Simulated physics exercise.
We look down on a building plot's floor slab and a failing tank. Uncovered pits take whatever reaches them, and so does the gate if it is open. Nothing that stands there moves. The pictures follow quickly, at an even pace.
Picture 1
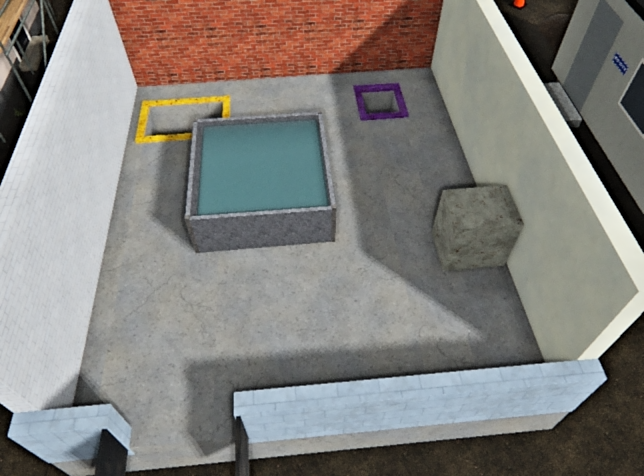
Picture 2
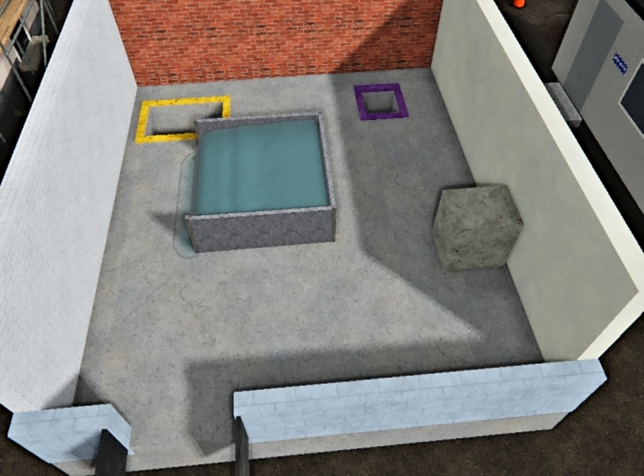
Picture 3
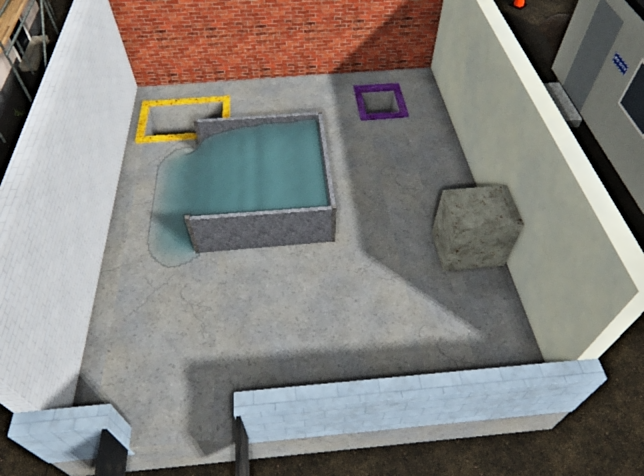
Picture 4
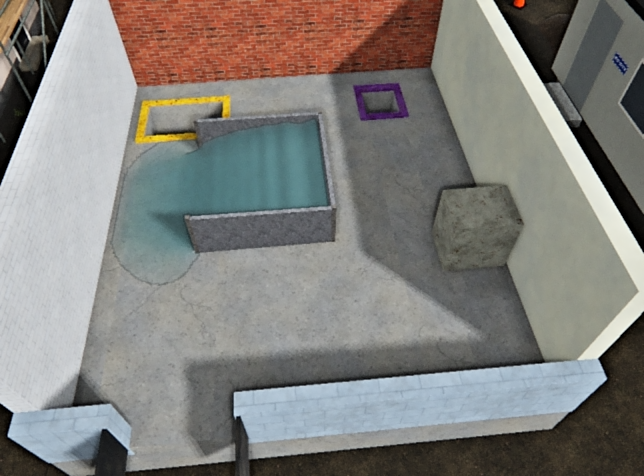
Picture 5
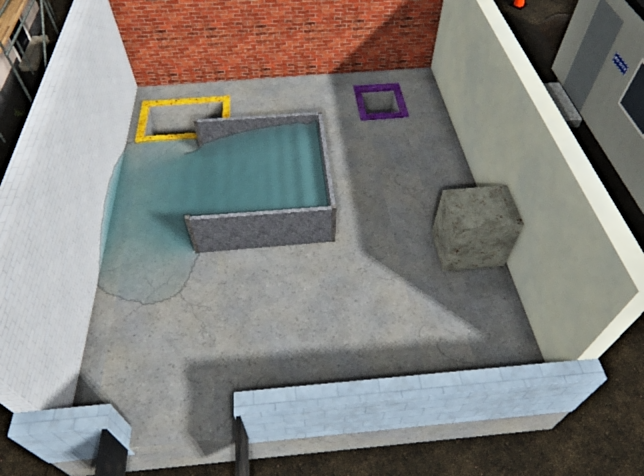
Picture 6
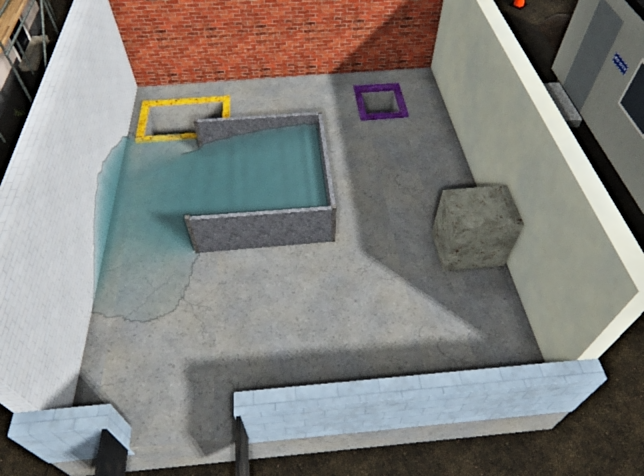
On a walled concrete floor slab seen from above, a square tank stands full of still blue-green water. Its left side opens and water pours out, spreading leftward across the slab in a rounded sheet. The water reaches the pale left wall, laps up against it and widens along its base.
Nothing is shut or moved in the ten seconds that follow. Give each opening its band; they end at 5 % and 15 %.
In the end: The gate takes over 15 %; the purple pit takes under 5 %; the yellow pit takes over 15 %.
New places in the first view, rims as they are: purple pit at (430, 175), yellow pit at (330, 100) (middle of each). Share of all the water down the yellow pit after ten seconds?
In per cent: Yellow 12.
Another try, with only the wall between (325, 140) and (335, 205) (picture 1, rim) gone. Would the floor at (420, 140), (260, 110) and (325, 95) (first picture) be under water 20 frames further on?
In turn: Covered, not flooded, awash.
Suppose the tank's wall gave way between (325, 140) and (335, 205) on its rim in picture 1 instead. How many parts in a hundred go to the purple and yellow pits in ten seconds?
In per cent: Purple 15, yellow 8.
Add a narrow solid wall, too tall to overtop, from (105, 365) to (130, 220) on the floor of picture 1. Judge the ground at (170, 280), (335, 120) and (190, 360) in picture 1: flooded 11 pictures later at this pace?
In that order: Under water, not flooded, awash.
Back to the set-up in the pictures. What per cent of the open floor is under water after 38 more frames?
Close to 70 %.
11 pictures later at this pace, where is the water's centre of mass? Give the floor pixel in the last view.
I would point to (180, 214).
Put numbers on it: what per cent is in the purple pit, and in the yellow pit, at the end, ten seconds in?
In turn 0 and 26 per cent.
A moment on, water covers 20 % of the floor; the gate 0 %, the purple pit 0 %, the yellow pit 2 %.
Next, water covers 30 % of the floor; the gate 0 %, the purple pit 0 %, the yellow pit 9 %.
Then, water covers 45 % of the floor; the gate 7 %, the purple pit 0 %, the yellow pit 19 %.
Later, water covers 70 % of the floor; the gate 15 %, the purple pit 0 %, the yellow pit 25 %.
In the end, water covers 95 % of the floor; the gate 19 %, the purple pit 0 %, the yellow pit 26 %.
